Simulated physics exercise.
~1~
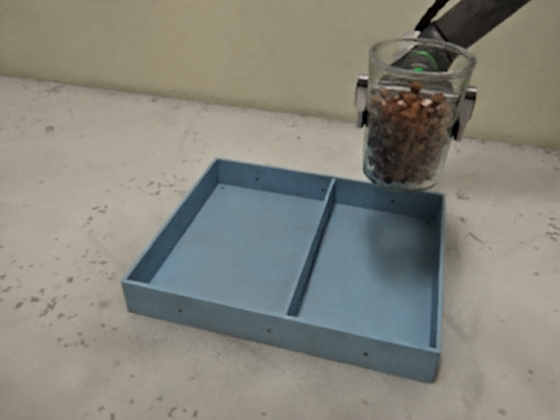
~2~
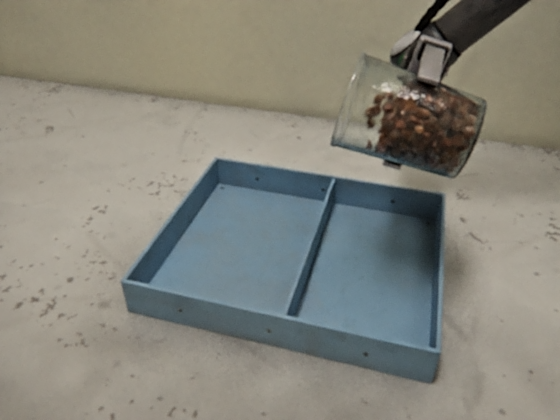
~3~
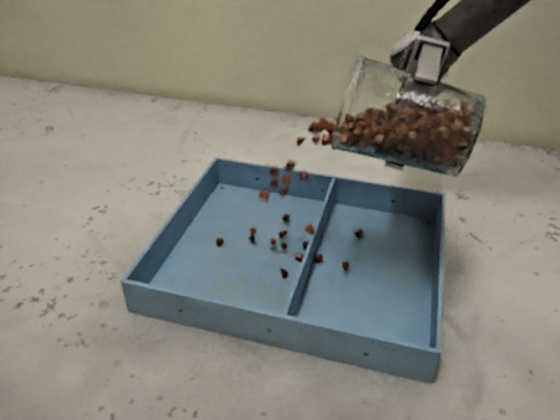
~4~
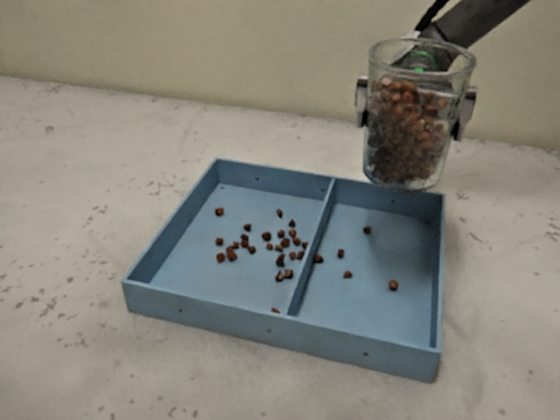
The clip opens with a robot arm holding a clear tumbler of brown pellets upright above the right side of a shallow blue tray, which a cross wall splits into two parts. The arm tips the tumbler onto its side, its mouth pointing left, and the pellets slump along the glass. Some then spill from the mouth and drop into the tray, scattering on both sides of the divider. The arm turns the tumbler upright again, still mostly full. At the end, the fallen pellets lie loosely spread, more of them in the left part than in the right.
